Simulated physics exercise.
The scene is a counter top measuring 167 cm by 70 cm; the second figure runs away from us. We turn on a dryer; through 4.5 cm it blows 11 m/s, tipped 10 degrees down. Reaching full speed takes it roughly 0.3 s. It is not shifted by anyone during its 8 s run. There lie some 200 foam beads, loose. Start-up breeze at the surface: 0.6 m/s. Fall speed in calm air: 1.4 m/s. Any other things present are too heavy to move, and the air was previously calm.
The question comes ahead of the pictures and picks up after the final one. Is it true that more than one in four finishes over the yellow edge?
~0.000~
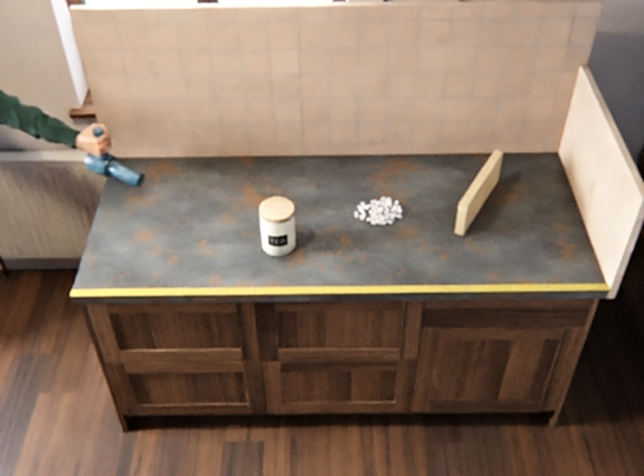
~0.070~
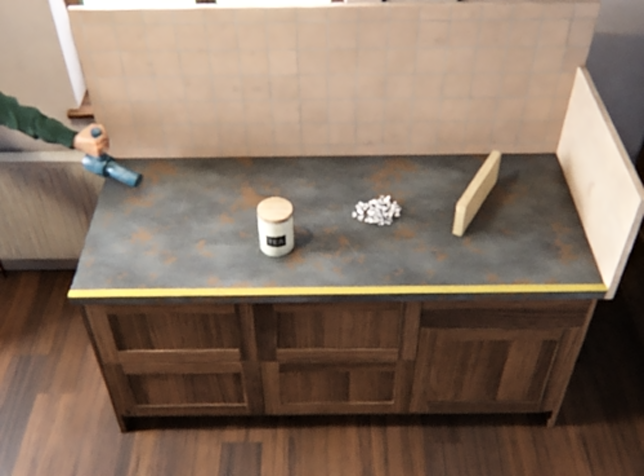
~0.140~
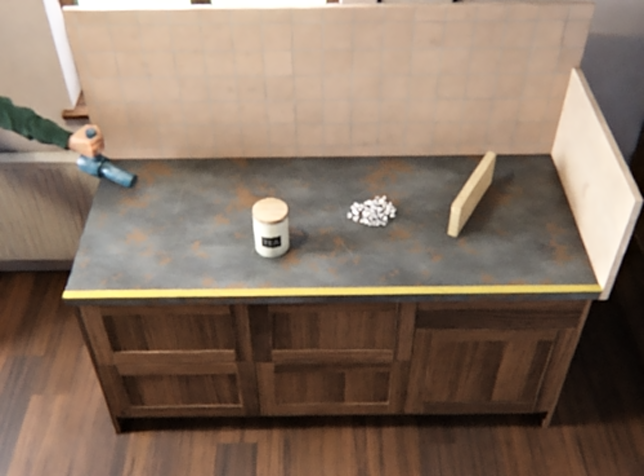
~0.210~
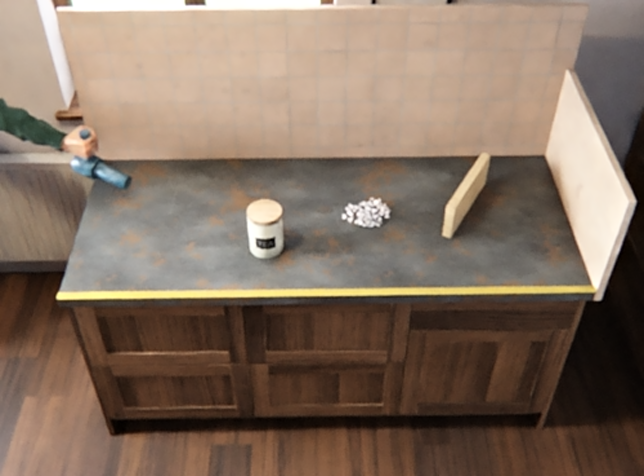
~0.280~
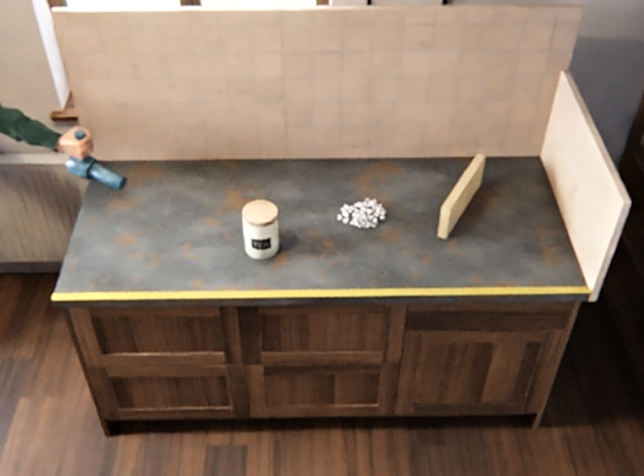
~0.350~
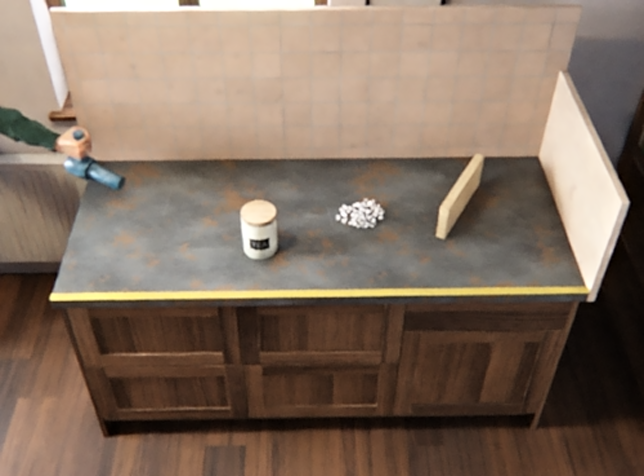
Looks like that edge will lose at most a quarter of the load.
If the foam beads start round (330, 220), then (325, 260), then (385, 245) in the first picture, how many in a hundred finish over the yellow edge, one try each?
Going through the three spots in order, you'd get 30 percent, 60 percent and 90 percent.
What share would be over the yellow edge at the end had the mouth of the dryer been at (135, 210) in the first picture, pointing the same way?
Then around 0 percent.
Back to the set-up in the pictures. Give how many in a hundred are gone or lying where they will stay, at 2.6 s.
It comes to some 20 per cent.
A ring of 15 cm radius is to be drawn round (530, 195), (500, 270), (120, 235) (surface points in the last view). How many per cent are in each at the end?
First spot near 40 %, second near 0 %, third near 0 %.
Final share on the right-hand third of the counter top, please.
Around 90 per cent.
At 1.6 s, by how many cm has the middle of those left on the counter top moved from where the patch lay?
I'd say close to 50 cm.
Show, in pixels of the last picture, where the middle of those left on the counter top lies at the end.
(480, 163).
After 1.6 s, 8 % are over the yellow edge; the middle of those still in play is near (464, 164); 20 % have settled or left.
After 2.6 s, 8 % are over the yellow edge; the middle of those still in play is near (482, 165); 22 % have settled or left.
After 4.4 s, 8 % are over the yellow edge; the middle of those still in play is near (480, 163); 25 % have settled or left.
After 8.0 s, at the end, 8 % are over the yellow edge; the middle of those still in play is near (480, 163).
